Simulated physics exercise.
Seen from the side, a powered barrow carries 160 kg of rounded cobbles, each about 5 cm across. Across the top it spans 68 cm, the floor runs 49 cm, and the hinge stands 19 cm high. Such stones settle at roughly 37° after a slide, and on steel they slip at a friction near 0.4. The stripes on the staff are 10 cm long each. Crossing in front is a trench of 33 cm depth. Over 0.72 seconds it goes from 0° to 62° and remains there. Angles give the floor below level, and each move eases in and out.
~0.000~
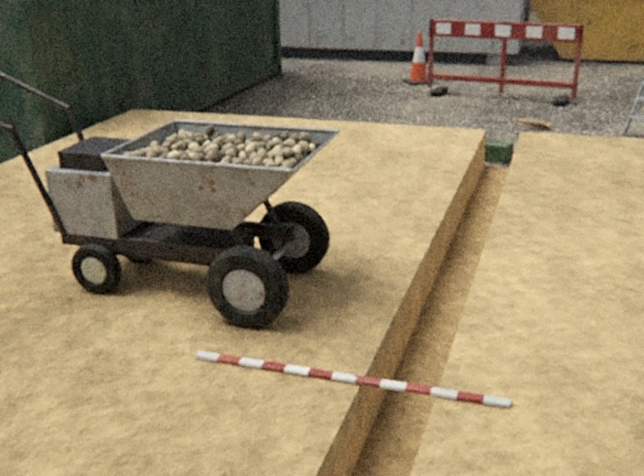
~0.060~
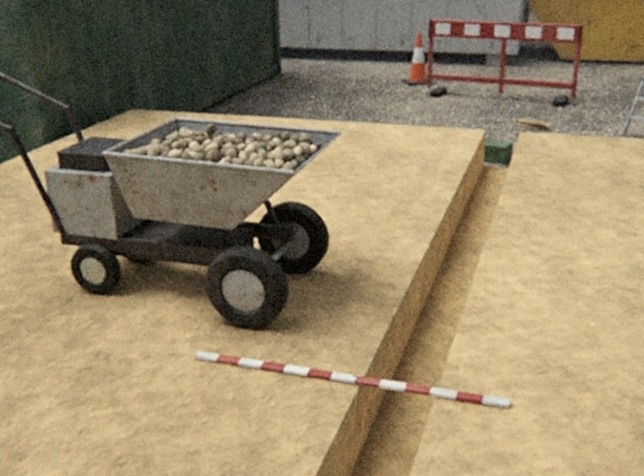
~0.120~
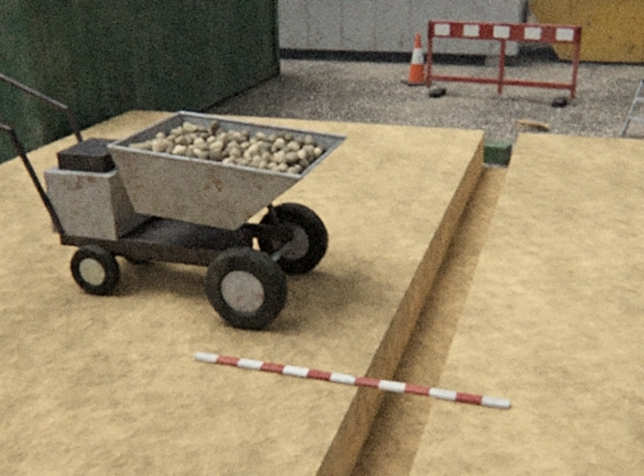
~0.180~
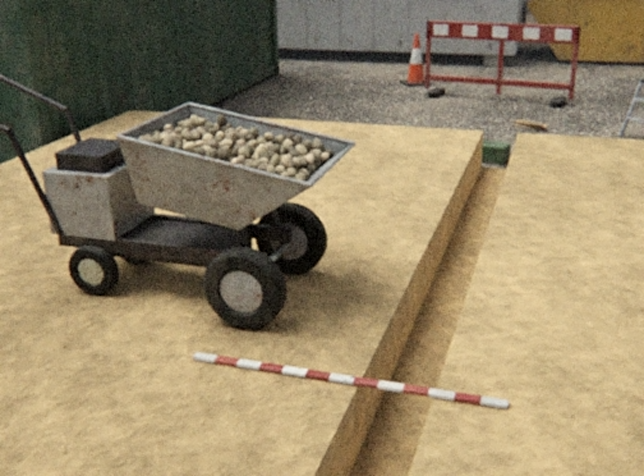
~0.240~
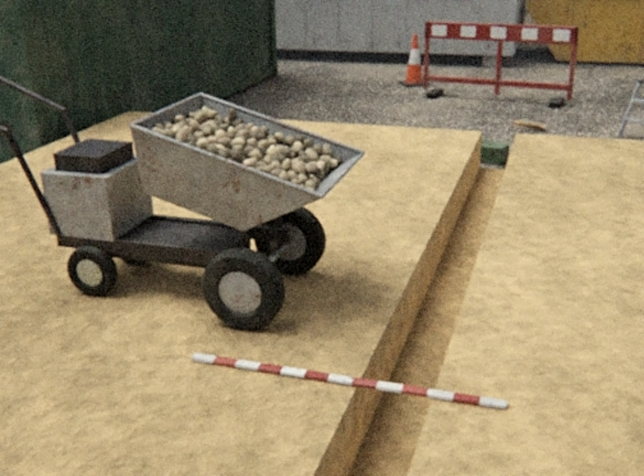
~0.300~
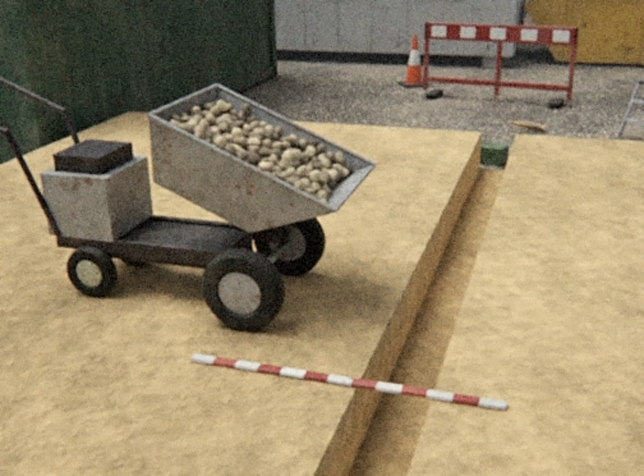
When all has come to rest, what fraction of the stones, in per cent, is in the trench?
At the end about 69 per cent of the stones are there.
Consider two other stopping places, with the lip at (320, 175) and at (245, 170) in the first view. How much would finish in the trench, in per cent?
Some 45 and some 85 per cent, in that order.
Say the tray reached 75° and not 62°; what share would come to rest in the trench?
With that change, near 80 per cent.
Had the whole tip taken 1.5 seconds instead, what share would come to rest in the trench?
Near 85 per cent.
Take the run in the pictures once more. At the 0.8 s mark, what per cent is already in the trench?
Close to 20 per cent at that time.
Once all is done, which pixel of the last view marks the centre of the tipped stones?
Around (438, 356).
After 0.5 s the floor is at 52°; 100 % in the tray; the foremost stones are at (375, 238).
After 0.8 s the floor is at 62°; 79 % in the tray, 20 % in the trench; the foremost stones are at (451, 334).
After 1.2 s the floor is at 62°; 30 % in the tray, 41 % in the trench, 29 % past the trench; the foremost stones are at (616, 375).
After 3.1 s the floor is at 62°; 0 % in the tray, 69 % in the trench, 31 % past the trench; the foremost stones are past the picture's edge.
